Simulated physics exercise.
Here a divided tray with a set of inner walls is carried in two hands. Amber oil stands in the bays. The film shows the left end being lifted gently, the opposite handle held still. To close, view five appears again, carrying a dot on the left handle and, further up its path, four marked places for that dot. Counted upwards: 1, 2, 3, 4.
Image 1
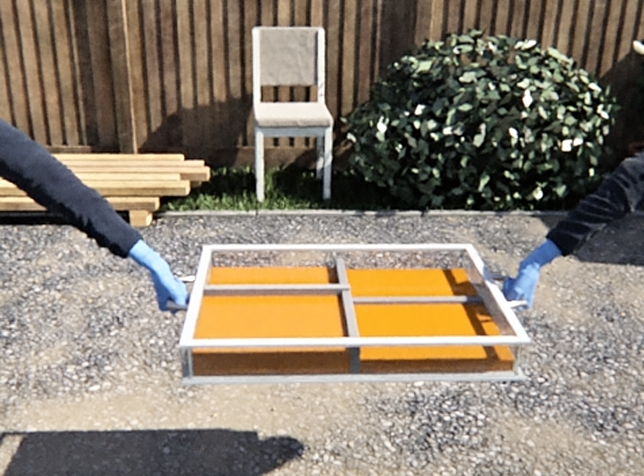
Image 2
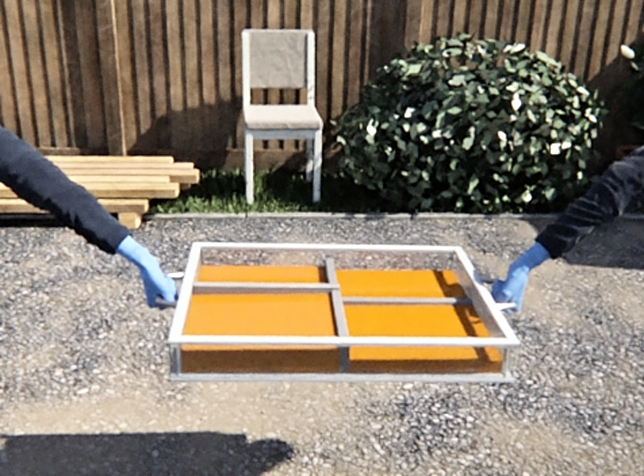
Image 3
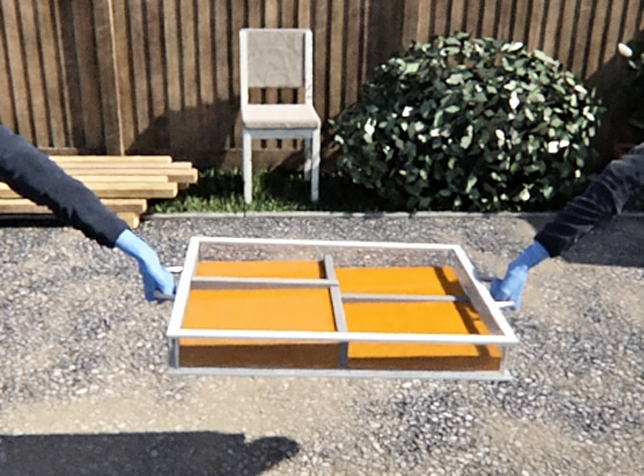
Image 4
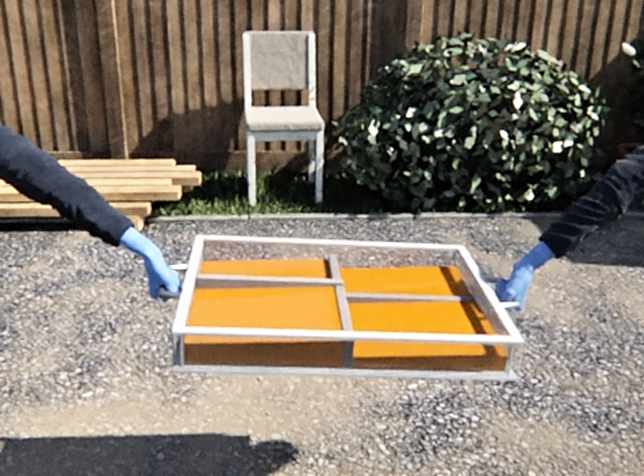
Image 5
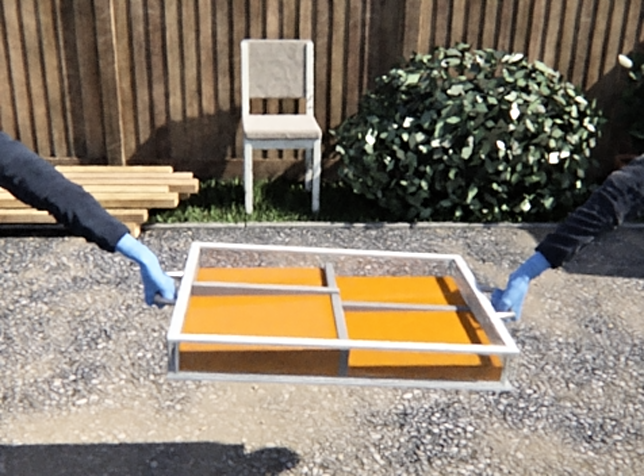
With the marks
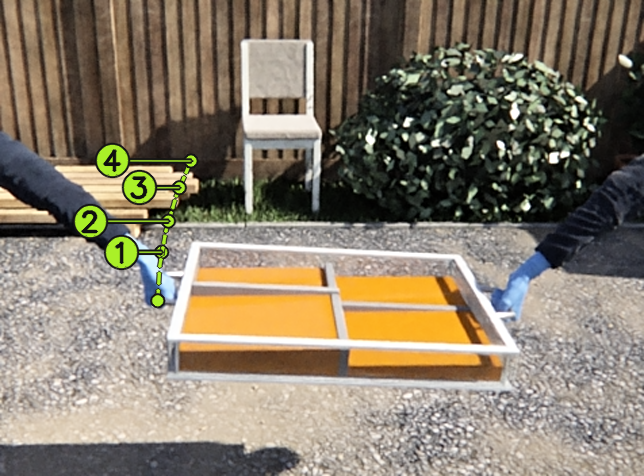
A divided tray with a pale metal rim and clear sides, amber oil in its four bays, tilts slightly down to the right between two blue-gloved hands on dark-sleeved arms. Seen from the front and a little above, it hangs over sunlit gravel, with stacked planks, a pale chair, a leafy bush and a wooden fence behind. The hands barely move, and the view shifts slightly.
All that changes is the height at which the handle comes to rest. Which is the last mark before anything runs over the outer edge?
That is mark 1.
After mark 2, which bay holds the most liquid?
The front right bay.
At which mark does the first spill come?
2.
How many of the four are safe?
One of the four.
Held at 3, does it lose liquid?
Yes, that goes wrong.
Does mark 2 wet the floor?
Yes, that goes wrong.
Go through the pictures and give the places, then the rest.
In the first picture, the tray is level; deepest in the front left bay, at (275, 321), shallowest in the back right; left handle at (174, 293).
The second picture shows tipped about 1° down to the right; no wall is crossed; left handle at (162, 289).
The third picture shows tipped about 2° down to the right; no wall is crossed; left handle at (161, 283).
The fourth picture shows tipped about 3° down to the right; no wall is crossed; left handle at (166, 281).
The fifth picture shows tipped about 3° down to the right; deepest in the front left bay, at (263, 320), shallowest in the back right; left handle at (161, 287).
On the marked copy, 1 at (161, 252); 2 at (168, 221); 3 at (179, 187); 4 at (190, 160).
If 1 is chosen, nothing spills; the front right bay holds the most.
If 2 is chosen, about 17 % goes over the rim.
If 3 is chosen, about 39 % goes over the rim.
If 4 is chosen, about 50 % goes over the rim.
